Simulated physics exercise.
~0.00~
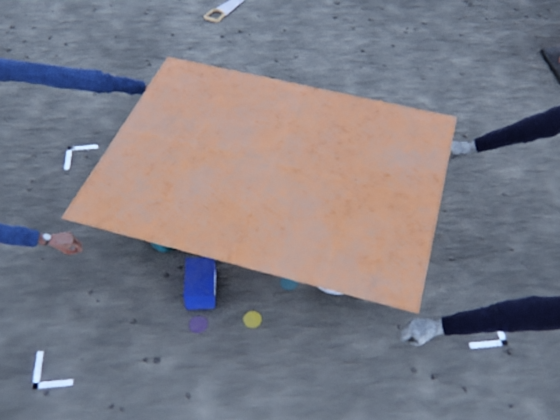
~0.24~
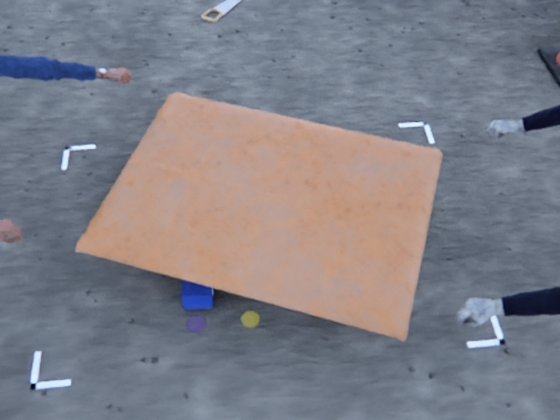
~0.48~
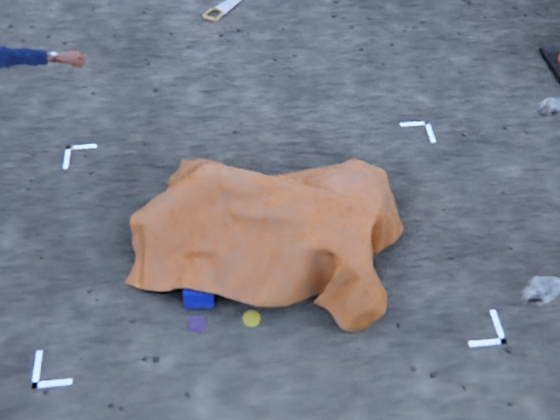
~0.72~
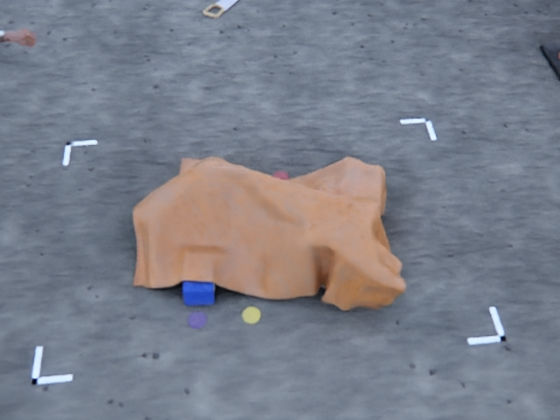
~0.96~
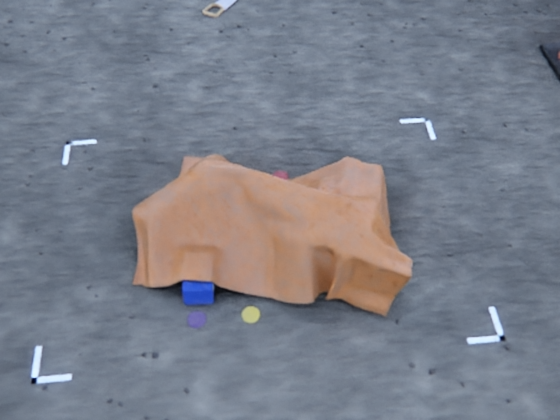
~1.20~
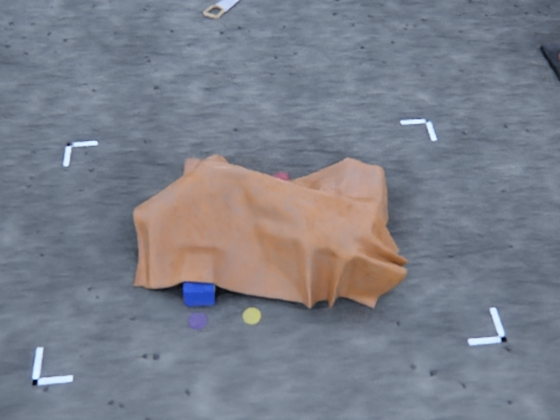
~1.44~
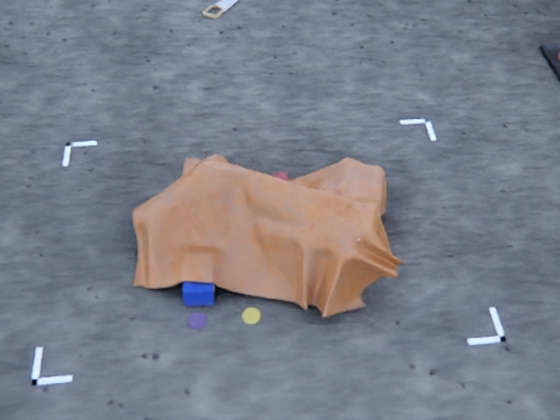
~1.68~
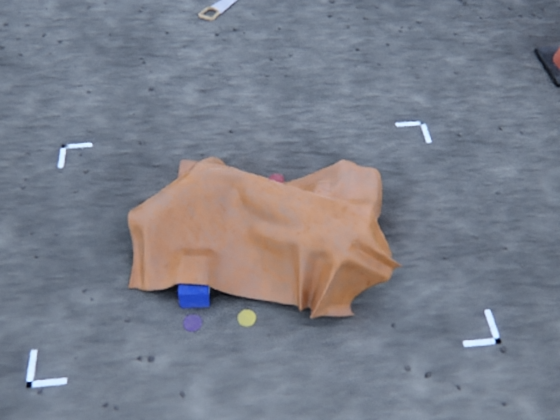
An orange tarp held by gloved and bare hands drops and drapes over containers, leaving a blue carton partly exposed.
